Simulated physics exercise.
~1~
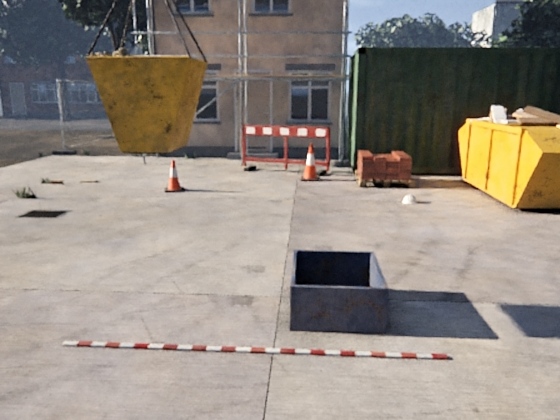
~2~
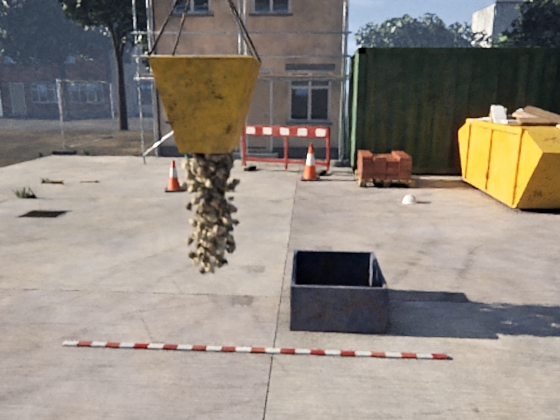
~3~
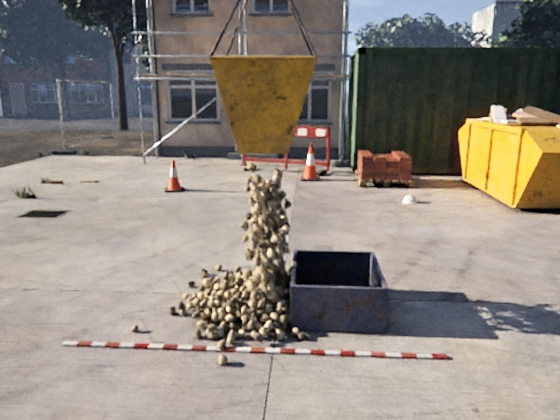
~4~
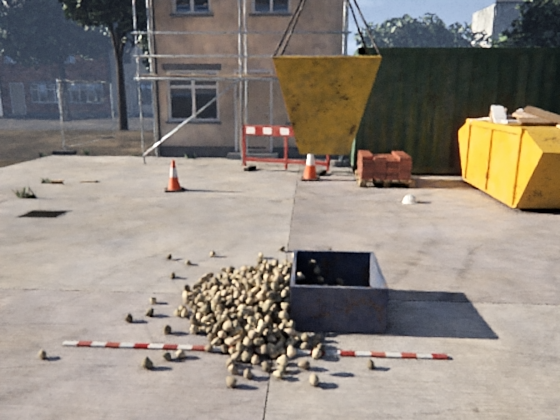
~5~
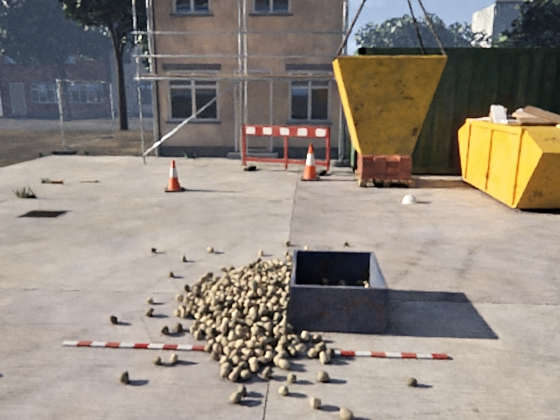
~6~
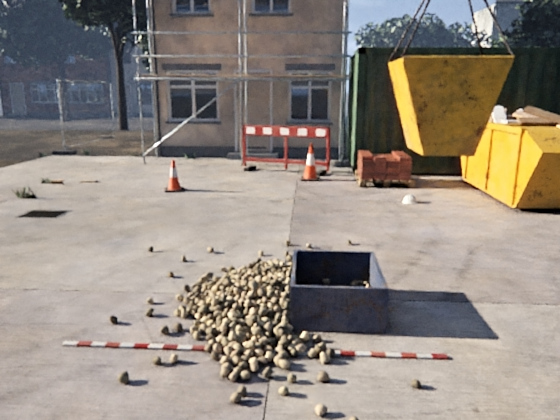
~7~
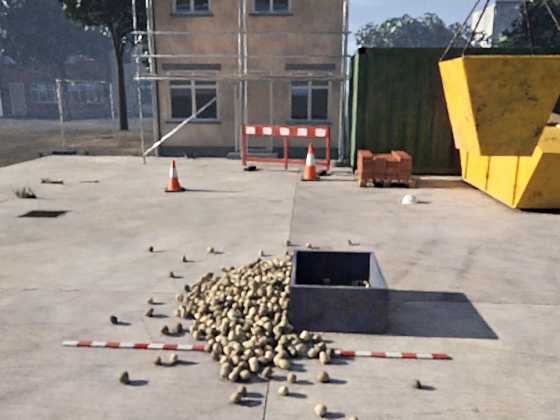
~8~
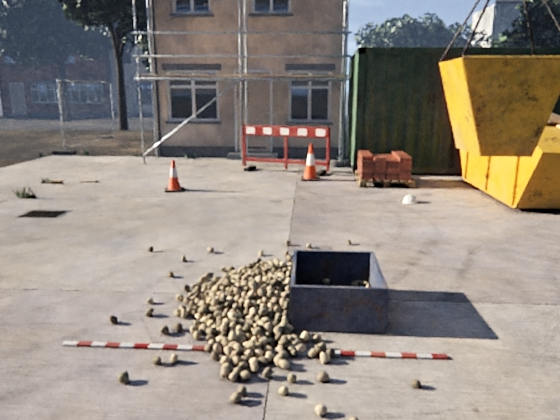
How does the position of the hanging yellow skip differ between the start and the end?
At the start the skip hangs on the left side of the yard, above the traffic cone. By the end it hangs at the far right, in front of the other yellow skip on the ground.
On a concrete yard, a moving yellow skip drops stones, mostly left of the bin.
